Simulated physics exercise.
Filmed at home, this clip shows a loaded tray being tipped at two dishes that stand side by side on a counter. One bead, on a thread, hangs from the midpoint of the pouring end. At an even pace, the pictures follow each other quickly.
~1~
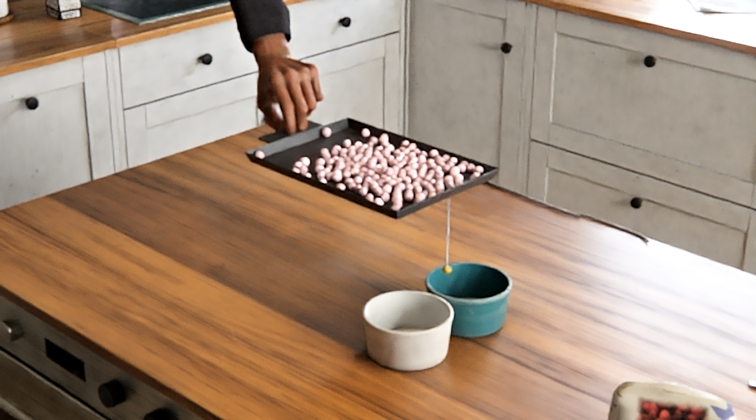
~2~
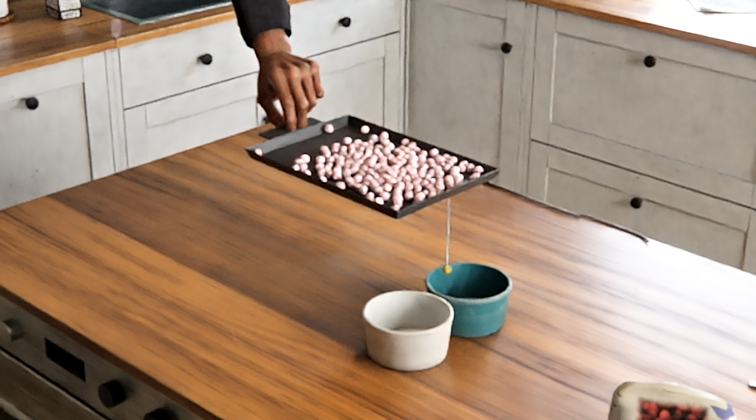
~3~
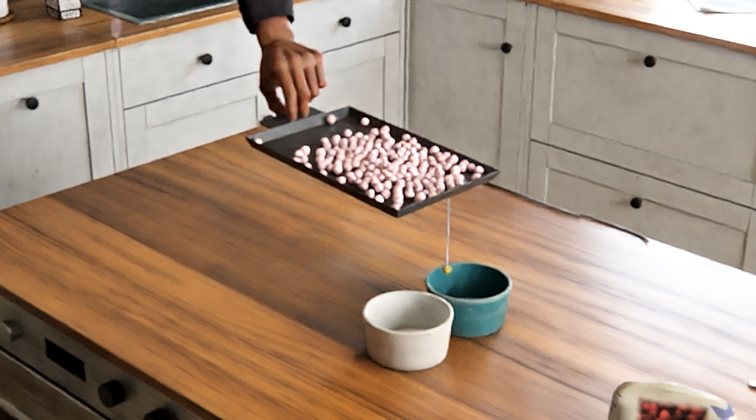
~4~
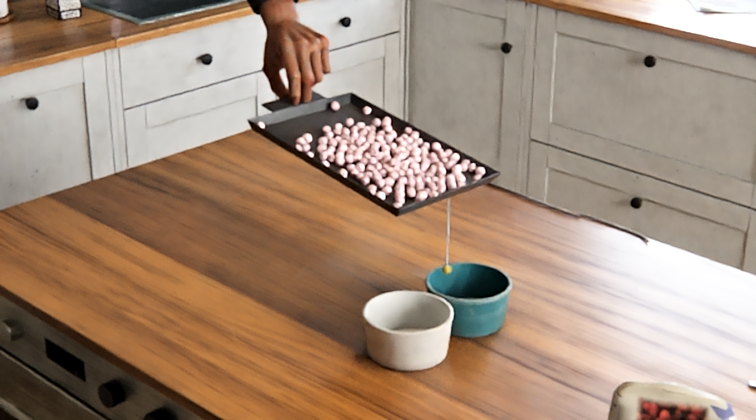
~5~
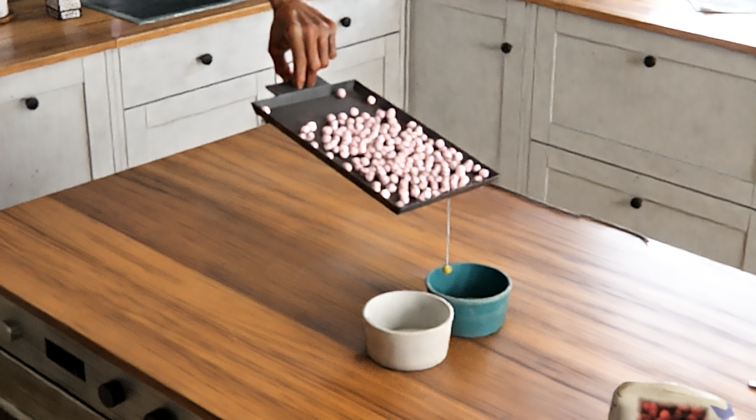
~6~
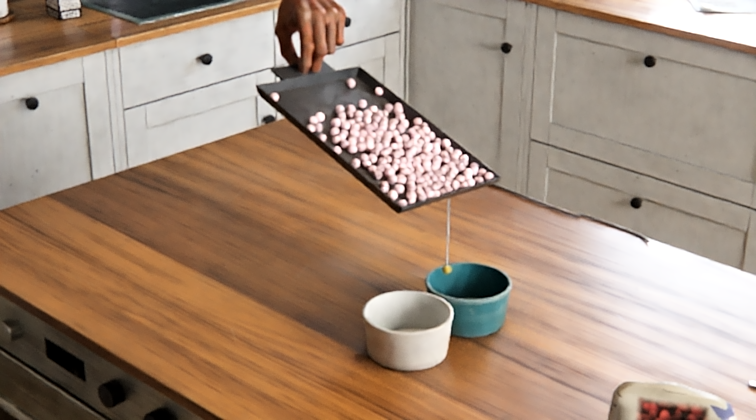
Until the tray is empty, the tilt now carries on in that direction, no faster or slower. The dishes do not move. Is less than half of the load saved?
The dishes will keep a minor share of it.
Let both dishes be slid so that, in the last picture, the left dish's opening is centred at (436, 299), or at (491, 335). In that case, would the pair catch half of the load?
Well, in excess of half at the first spot and not up to half at the second.
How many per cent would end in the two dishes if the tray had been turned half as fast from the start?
It would come out near 40 per cent.
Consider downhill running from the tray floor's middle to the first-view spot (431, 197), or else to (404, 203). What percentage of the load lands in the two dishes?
50 % and 80 %.
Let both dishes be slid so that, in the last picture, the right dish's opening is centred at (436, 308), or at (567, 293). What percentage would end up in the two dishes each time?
Roughly 10% the first time and 0% the second time.
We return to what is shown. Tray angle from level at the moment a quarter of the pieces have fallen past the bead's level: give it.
I'd say it is tilted about 65°.
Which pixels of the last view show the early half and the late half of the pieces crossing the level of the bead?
The first part passes (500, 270); everything after passes (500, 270).
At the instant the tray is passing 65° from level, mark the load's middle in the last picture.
About (485, 218).
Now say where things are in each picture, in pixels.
In the first picture, corners of the pouring end at (397, 209) and (493, 168), level; middle of the load at (385, 171), sugar pearls; left dish at (440, 342); right dish at (500, 310); bead on its thread at (447, 270).
In the second picture, corners of the pouring end at (397, 209) and (493, 169), level; middle of the load at (385, 169).
In the third picture, corners of the pouring end at (398, 208) and (494, 170), tipped barely, lowest at the right corner; middle of the load at (385, 165).
In the fourth picture, corners of the pouring end at (399, 206) and (494, 172), tipped a little, lowest at the right corner; middle of the load at (387, 159).
In the fifth picture, corners of the pouring end at (400, 205) and (495, 174), tipped clearly, lowest at the right corner; middle of the load at (391, 155), a small part on the move.
In the sixth picture, corners of the pouring end at (402, 204) and (495, 176), tipped clearly, lowest at the right corner; middle of the load at (400, 153), nearly all on the move; left dish at (440, 342); right dish at (500, 310).
Soon, tray tipped steeply; about a third on the tray; a stray few in the left dish; a small part in the right dish; about a quarter outside both; about a quarter in the air.
A while on, tray tipped past a quarter turn; a stray few in the left dish; about a third in the right dish; about two thirds outside both; a stray few in the air.
Towards the end, tray tipped past a quarter turn; a stray few in the left dish; about a third in the right dish; about two thirds outside both.
Finally, tray tipped past a quarter turn; a stray few in the left dish; about a third in the right dish; about two thirds outside both.
